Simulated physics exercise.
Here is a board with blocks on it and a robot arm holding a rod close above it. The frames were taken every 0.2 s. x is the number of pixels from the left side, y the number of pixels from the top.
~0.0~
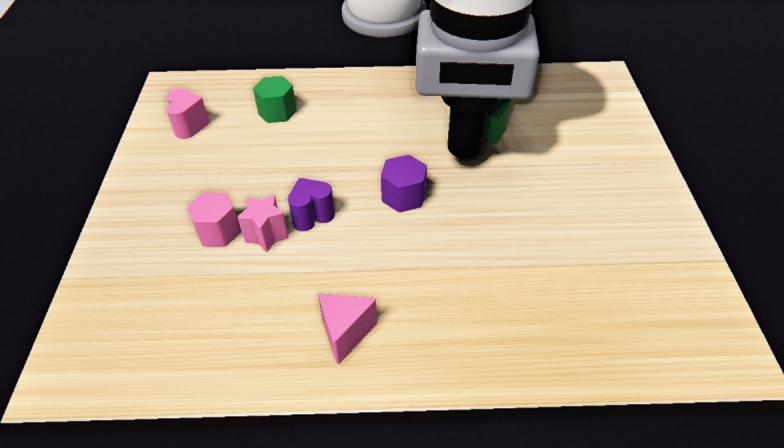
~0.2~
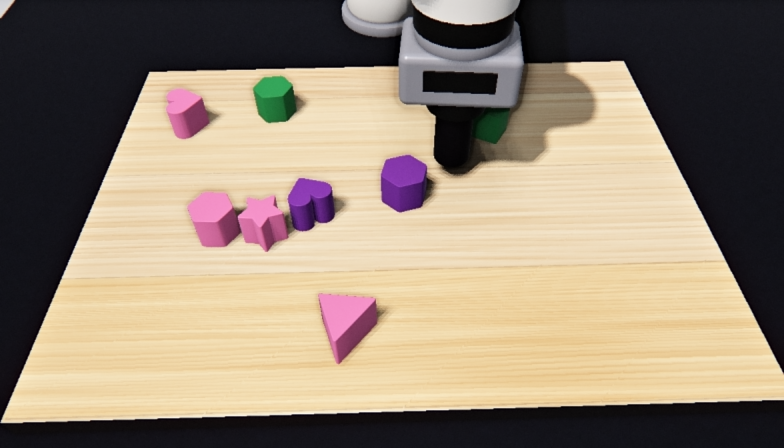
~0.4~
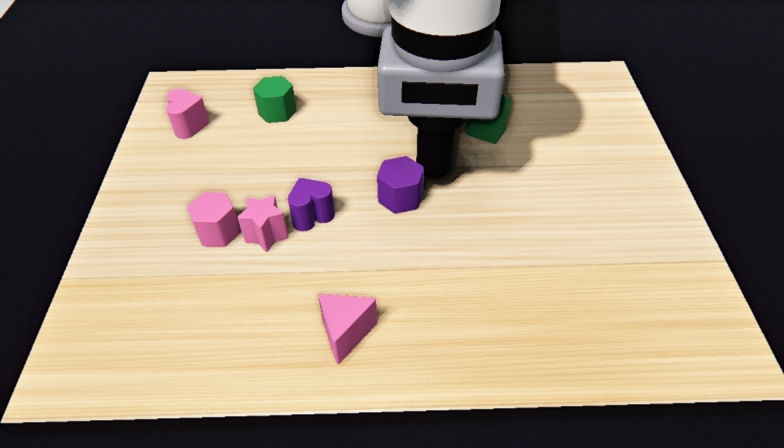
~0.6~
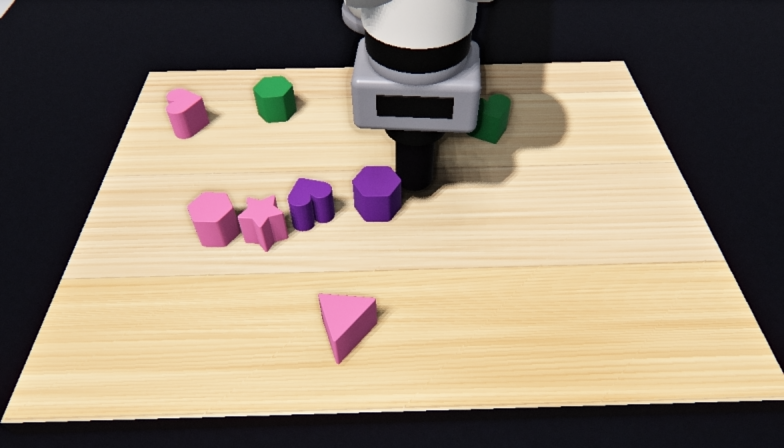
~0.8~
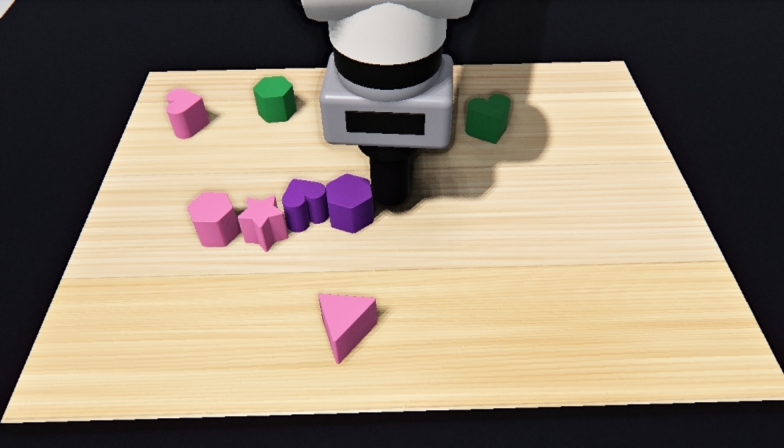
On a wooden board scattered with pink, purple and green blocks, a robot arm moved its black rod toward the left and pushed the purple hexagonal block against the purple heart, nudging the heart slightly.
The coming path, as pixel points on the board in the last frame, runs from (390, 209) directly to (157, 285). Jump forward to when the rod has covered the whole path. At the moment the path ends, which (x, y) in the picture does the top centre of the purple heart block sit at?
Pixel (230, 170).
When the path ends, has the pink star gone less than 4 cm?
No - that is not the case.
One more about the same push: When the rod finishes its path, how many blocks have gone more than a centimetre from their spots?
Once the path ends, three or more blocks will have shifted.
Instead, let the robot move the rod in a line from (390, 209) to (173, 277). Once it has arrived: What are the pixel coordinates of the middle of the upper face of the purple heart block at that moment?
Answer: (226, 168).
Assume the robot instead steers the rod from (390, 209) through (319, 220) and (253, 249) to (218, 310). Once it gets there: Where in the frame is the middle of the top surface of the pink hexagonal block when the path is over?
Around pixel (174, 216).
On the path given first. One third of the way, rod (314, 219); pink hexagonal block (195, 210), turned 20° clockwise; pink star (239, 215), turned 35° anticlockwise; purple heart block (242, 180), turned 55° anticlockwise; purple hexagonal block (277, 191), turned 80° clockwise.
Two thirds of the way, rod (234, 245); pink hexagonal block (166, 212), turned 75° clockwise; pink star (195, 229), turned 35° anticlockwise; purple heart block (230, 170), turned 55° anticlockwise; purple hexagonal block (257, 192).
At the end, rod (150, 271); pink hexagonal block (135, 210), turned 155° clockwise; pink star (115, 241); purple heart block (230, 170), turned 55° anticlockwise; purple hexagonal block (257, 192), turned 130° clockwise.
